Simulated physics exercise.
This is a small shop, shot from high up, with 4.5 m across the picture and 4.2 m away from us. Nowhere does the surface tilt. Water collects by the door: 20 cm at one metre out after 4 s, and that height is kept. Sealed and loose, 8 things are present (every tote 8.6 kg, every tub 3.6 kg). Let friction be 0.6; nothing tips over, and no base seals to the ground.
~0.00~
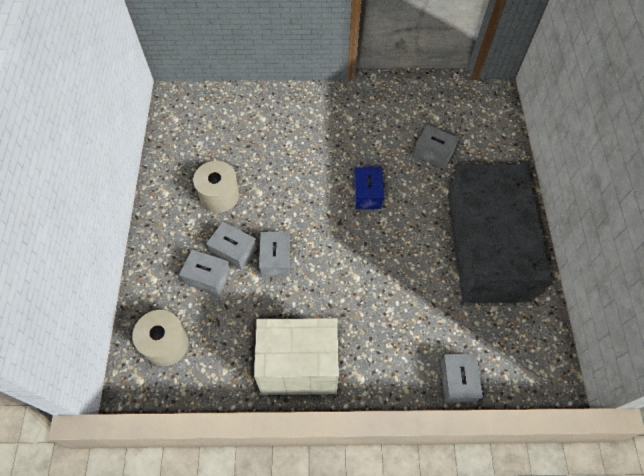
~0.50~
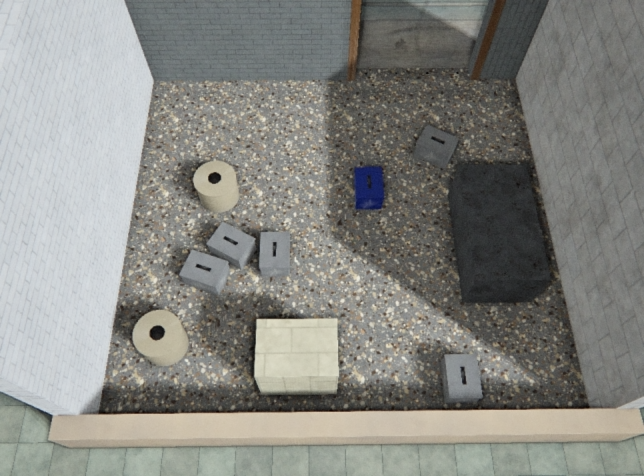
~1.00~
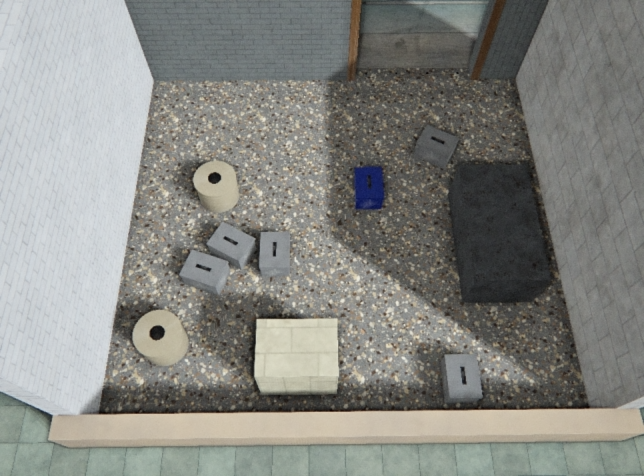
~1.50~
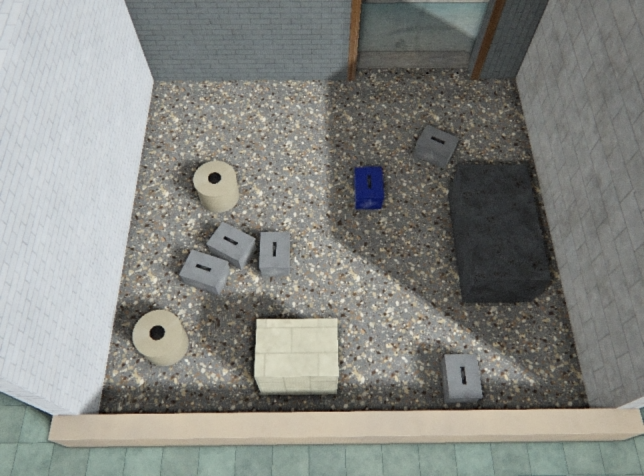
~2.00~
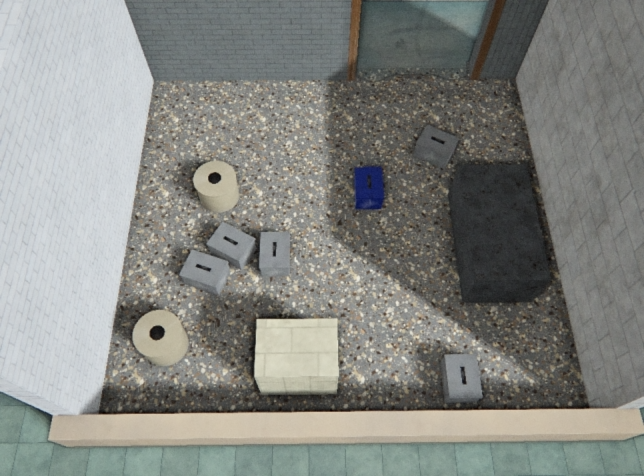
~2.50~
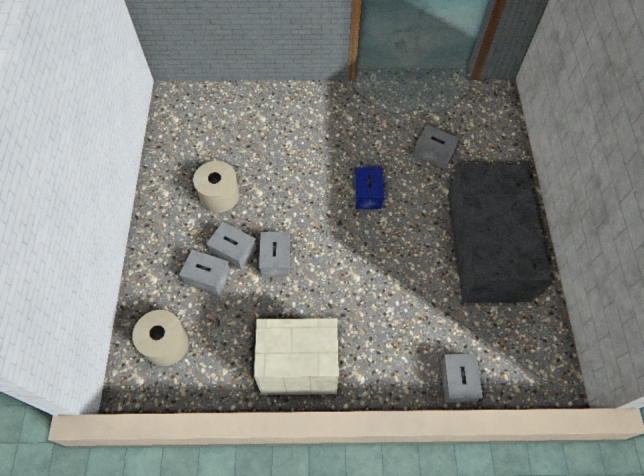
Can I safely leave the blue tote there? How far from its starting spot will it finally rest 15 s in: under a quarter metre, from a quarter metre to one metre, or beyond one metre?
It ends up beyond one metre away.
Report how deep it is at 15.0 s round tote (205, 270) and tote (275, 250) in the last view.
About 12 and 15 cm.
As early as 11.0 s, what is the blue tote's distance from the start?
Some 250 cm from the start.
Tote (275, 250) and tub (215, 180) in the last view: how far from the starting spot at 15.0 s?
In turn: 150 cm, 120 cm.
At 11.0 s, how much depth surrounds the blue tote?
About 10 cm.
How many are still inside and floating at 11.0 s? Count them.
It comes to 7.
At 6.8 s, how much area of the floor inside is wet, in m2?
That flooded area is roughly 13 m2.
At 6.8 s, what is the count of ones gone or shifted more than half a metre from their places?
That would be 2.
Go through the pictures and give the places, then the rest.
In the first frame, the blue tote at (369, 182), on the bottom; water covers 0.0 m2; 0 of 8 have shifted.
In the second frame, the blue tote at (369, 182), on the bottom; 0.0 m2 under water; 0 of 8 have shifted.
In the third frame, the blue tote at (369, 182) rests on the ground; 0.0 m2 under water; 0 of 8 have shifted.
In the fourth frame, the blue tote at (369, 182) rests on the ground; water covers 0.0 m2; 0 of 8 have shifted.
In the fifth frame, the blue tote at (369, 182) rests on the ground; 0.0 m2 under water; 0 of 8 have shifted.
In the sixth frame, the blue tote at (369, 182) rests on the ground; 0.6 m2 under water; 0 of 8 have shifted.
After 3.5 s the blue tote is near (369, 182), 0.0 m from its start, aground; 0 afloat.
After 6.8 s the blue tote is near (303, 250), 1.1 m from its start, aground; 0 afloat.
After 11.0 s the blue tote is near (214, 380), 2.6 m from its start, afloat; 7 afloat.
After 15.0 s the blue tote is near (198, 332), 2.4 m from its start, afloat; 8 afloat.
